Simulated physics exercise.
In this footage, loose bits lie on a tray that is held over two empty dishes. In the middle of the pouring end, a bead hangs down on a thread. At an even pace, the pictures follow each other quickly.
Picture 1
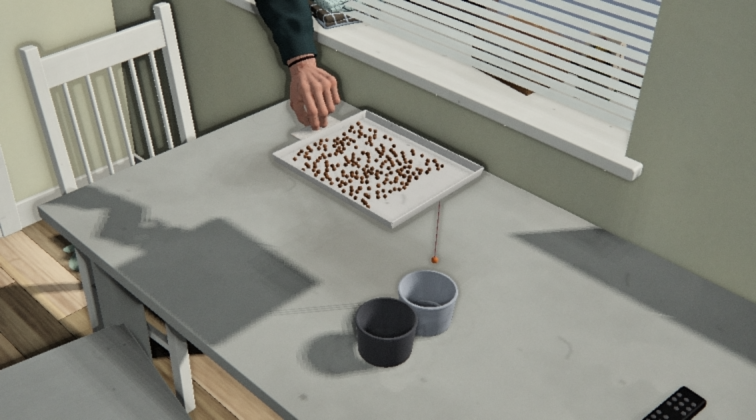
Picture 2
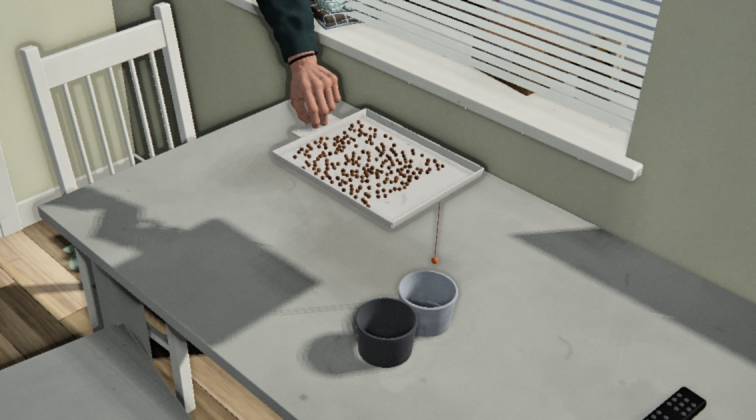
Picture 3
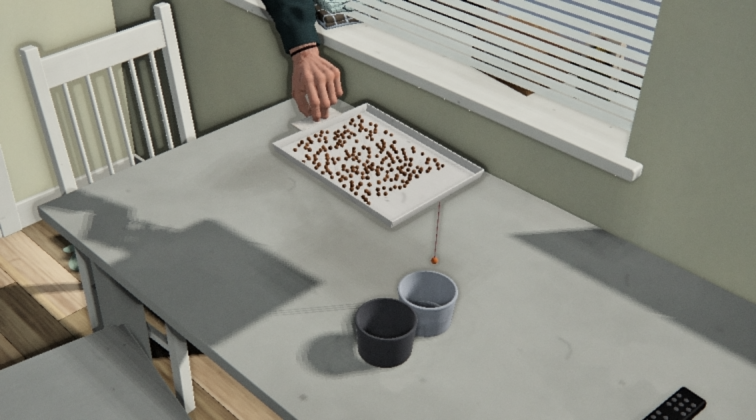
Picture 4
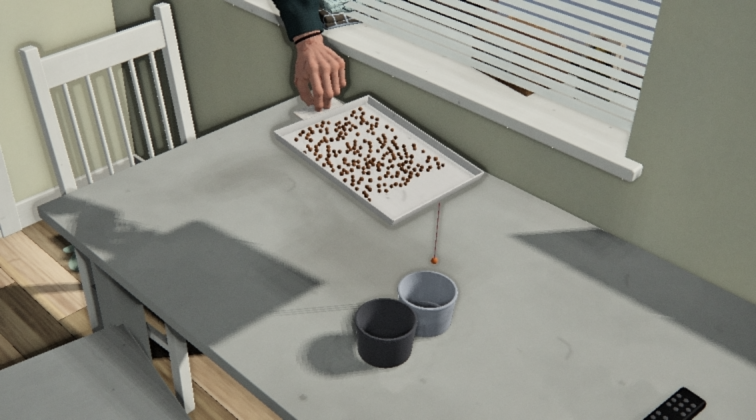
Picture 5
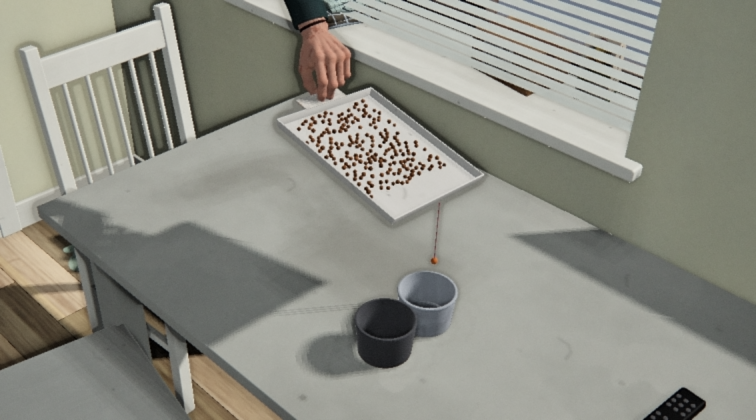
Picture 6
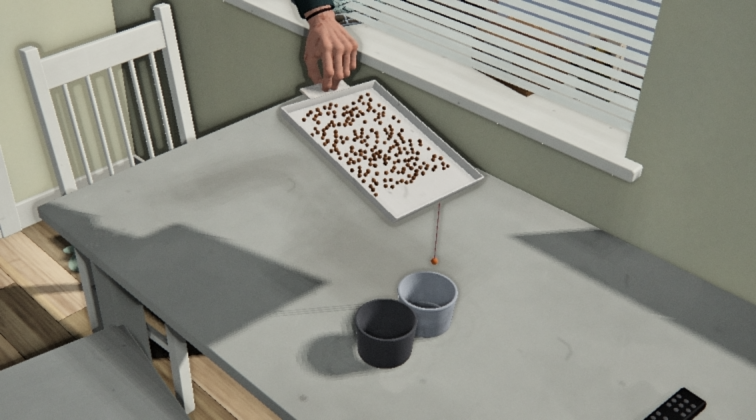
A hand slowly raises the back of a white tray of small brown balls above two cups.
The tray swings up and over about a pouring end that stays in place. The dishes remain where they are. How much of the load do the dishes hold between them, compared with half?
By the end, the dishes are holding not even half of the load, I'd say.
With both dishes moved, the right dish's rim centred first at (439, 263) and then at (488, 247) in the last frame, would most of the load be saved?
One: Below a half. Two: Over half.
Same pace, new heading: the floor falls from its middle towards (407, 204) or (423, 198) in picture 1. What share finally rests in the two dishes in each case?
In order, 60 in a hundred and 60 in a hundred.
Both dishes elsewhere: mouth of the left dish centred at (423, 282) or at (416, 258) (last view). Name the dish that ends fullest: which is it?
First try: The right-side dish; second try: The right-side dish.
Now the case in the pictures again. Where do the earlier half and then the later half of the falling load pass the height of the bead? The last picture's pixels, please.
The first part passes (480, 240); everything after passes (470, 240).
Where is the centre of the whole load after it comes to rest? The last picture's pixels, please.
The centre settles at about (491, 280).
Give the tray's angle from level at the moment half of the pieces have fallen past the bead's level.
Roughly 95 degrees from level.
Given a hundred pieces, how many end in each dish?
Left dish 0 per cent; right dish 0 per cent.
Soon, tray tipped steeply; about two thirds on the tray; a small part outside both; about a quarter in the air.
A while on, tray tipped past a quarter turn; a small part on the tray; about two thirds outside both; about a third in the air.
Towards the end, tray tipped past a quarter turn; all outside both.
Finally, tray tipped past a quarter turn; none in the left dish; none in the right dish; all outside both.
